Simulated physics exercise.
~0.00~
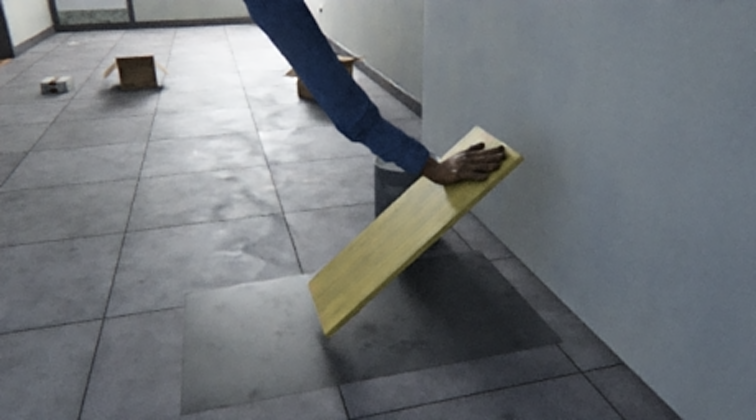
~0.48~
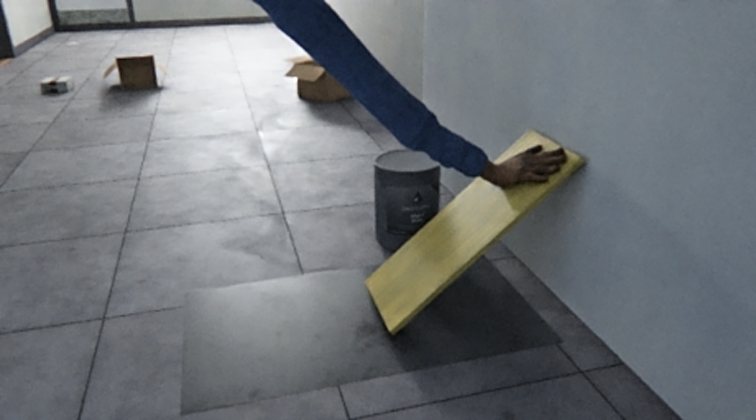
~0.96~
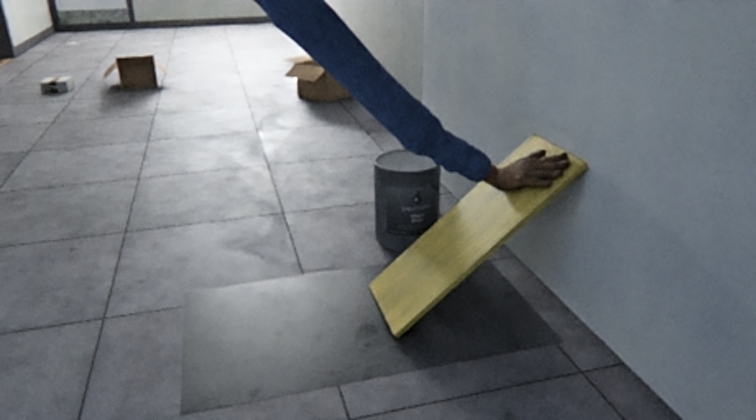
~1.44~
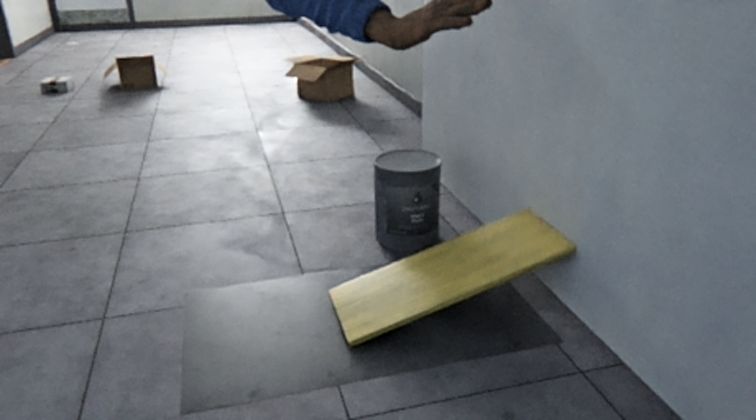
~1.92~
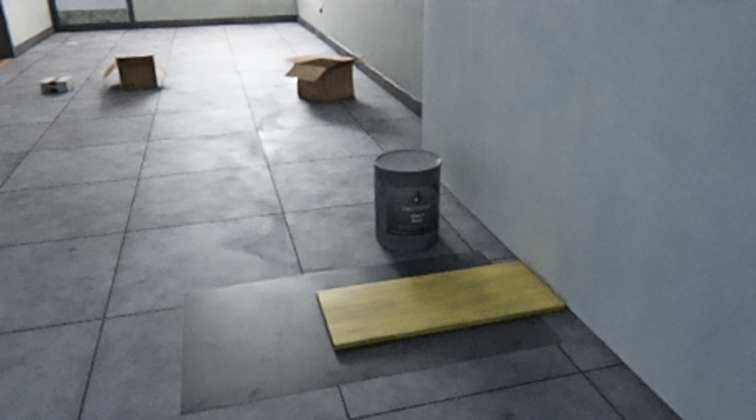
A yellow board was tilted against a pale wall by a hand, which moved it right, held it briefly, then let go and drew away. The board slid down and ended up flat on the floor, while the grey pail beside it stayed put.
